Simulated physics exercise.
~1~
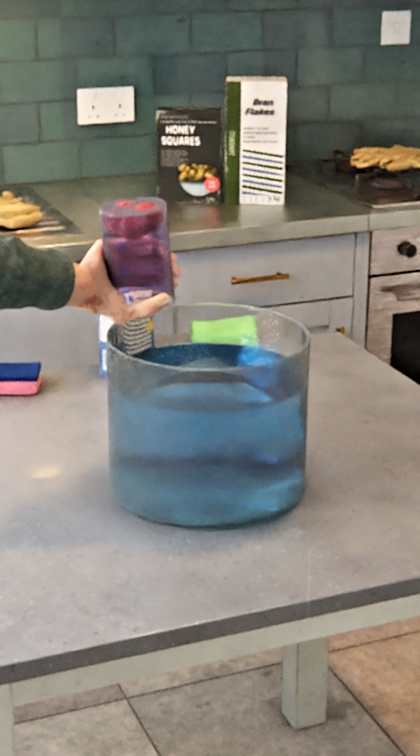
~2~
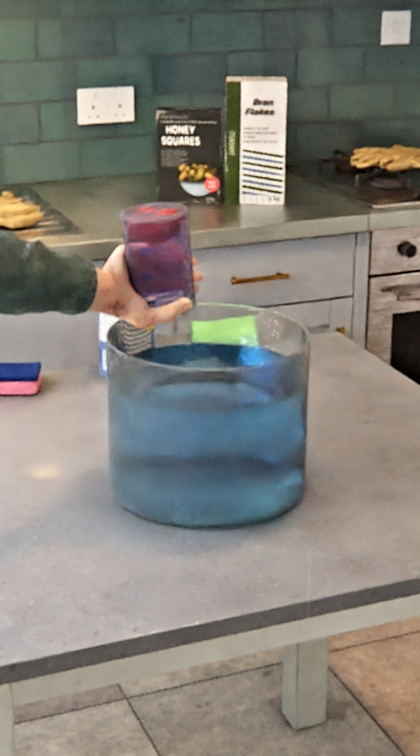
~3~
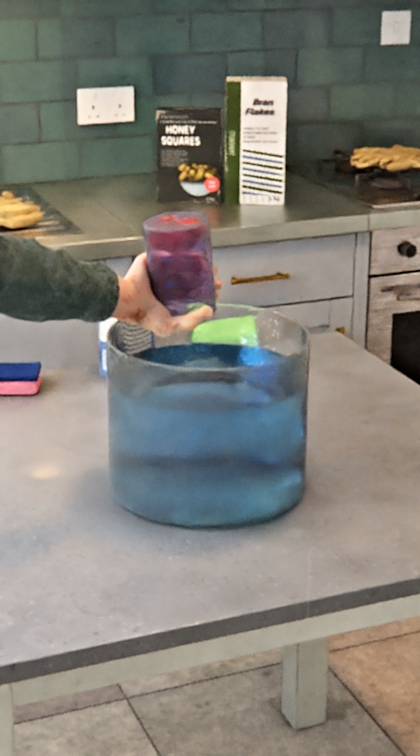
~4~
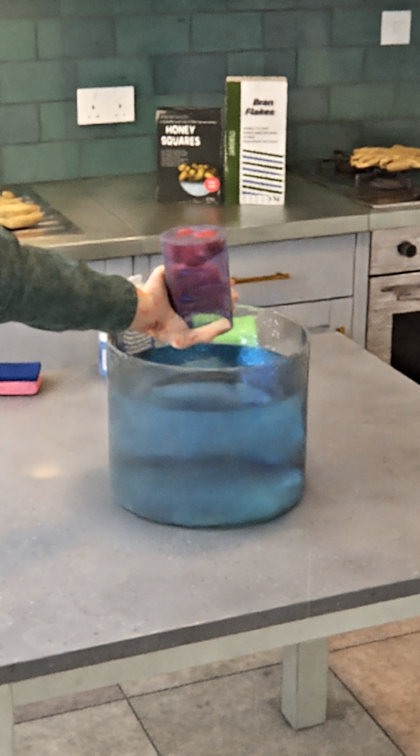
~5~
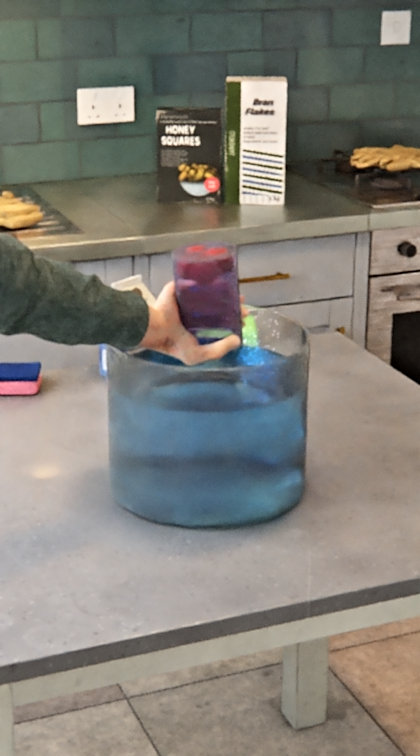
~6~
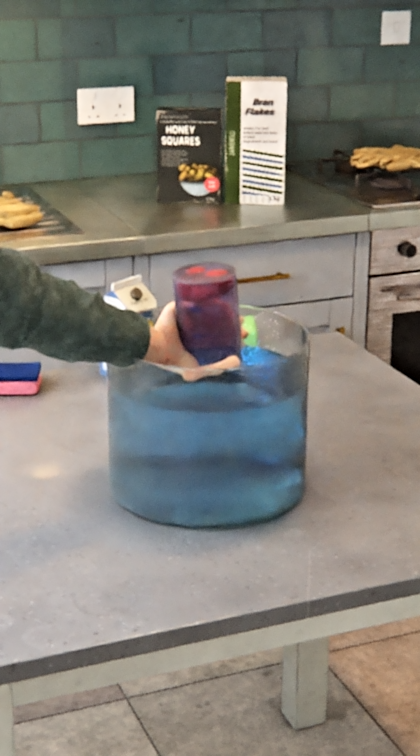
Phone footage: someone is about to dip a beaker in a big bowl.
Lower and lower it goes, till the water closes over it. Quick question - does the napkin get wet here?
No - water never gets to it.
Shortly, the beaker enters the water.
Then, air is trapped inside and holds the level down.
At the finish, the beaker is under, still full of air, and the napkin is dry.
